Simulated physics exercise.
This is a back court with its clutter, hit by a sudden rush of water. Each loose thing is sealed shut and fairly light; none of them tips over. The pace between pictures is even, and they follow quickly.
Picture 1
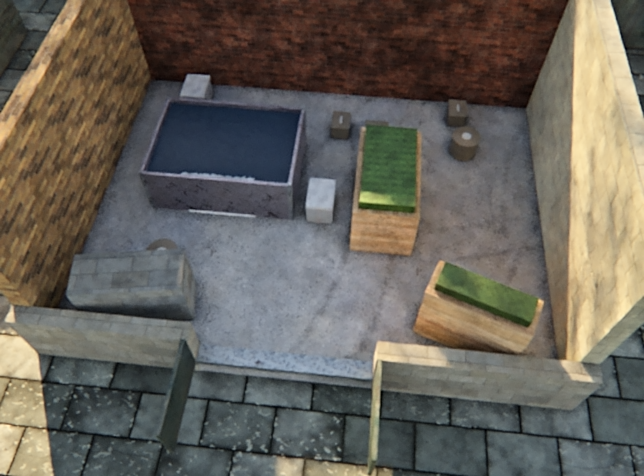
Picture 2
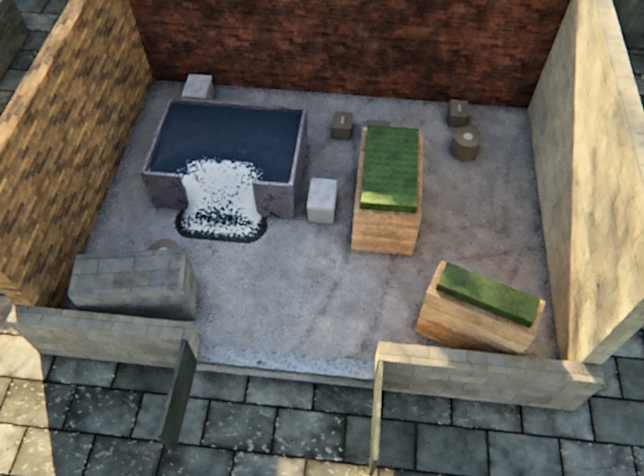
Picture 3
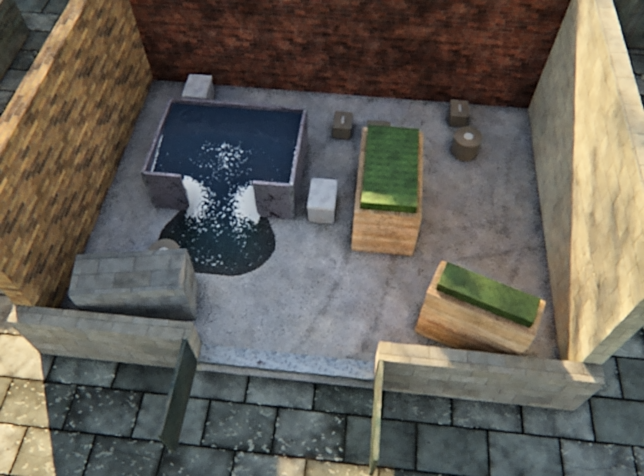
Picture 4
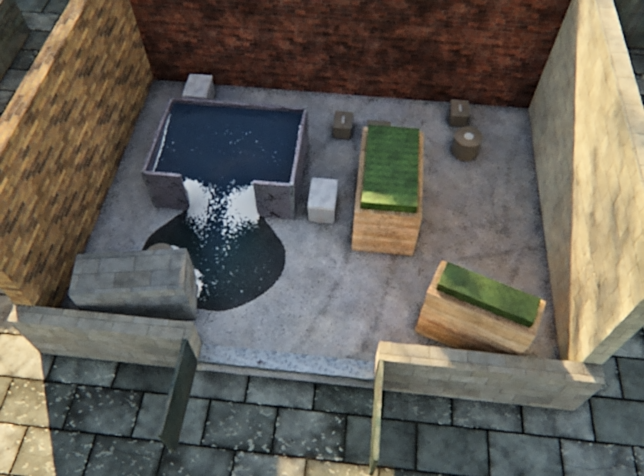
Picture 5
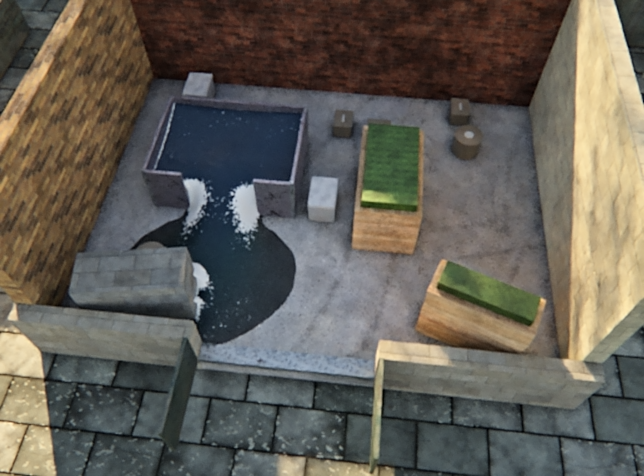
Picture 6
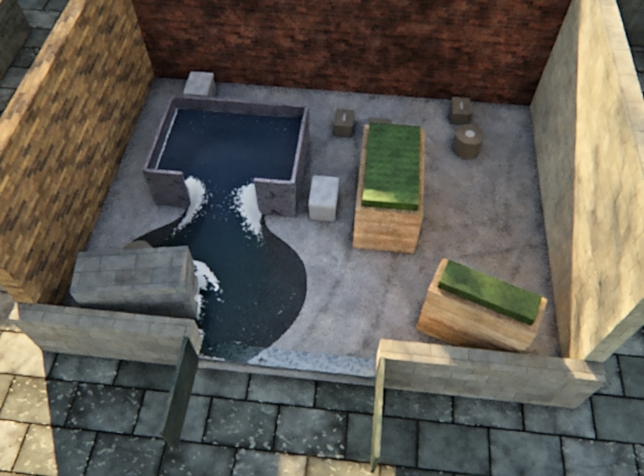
Water bursting from the front of a raised tank in a walled yard, spreading across the floor around a grey block.
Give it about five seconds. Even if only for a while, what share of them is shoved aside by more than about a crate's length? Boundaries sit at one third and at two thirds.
The share is fewer than one third.
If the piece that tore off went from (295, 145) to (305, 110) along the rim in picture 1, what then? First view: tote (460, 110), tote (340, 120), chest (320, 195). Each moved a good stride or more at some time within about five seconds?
In turn: Moved that far, moved that far, stayed within it.
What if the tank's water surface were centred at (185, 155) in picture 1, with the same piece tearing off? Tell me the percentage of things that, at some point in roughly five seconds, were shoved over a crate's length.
My answer would be about 10 in a hundred.
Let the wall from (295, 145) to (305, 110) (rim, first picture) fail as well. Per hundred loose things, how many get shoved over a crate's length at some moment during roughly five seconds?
Close to 50 in a hundred.
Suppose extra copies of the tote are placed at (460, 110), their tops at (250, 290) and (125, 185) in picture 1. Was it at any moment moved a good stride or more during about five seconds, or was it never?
In sequence: Travels that far, travels that far.
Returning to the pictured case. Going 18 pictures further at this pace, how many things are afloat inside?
The tally stands at 1.
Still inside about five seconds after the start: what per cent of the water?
62 %.
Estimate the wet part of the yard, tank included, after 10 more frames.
40 in a hundred, roughly.
A moment on, 1 of 8 are well off their spots; 0 afloat.
Next, 1 of 8 are well off their spots; 1 afloat.
Later, 1 of 8 are well off their spots; 1 afloat.
In the end, 1 of 8 are well off their spots, and 1 have been at some point; 1 afloat.
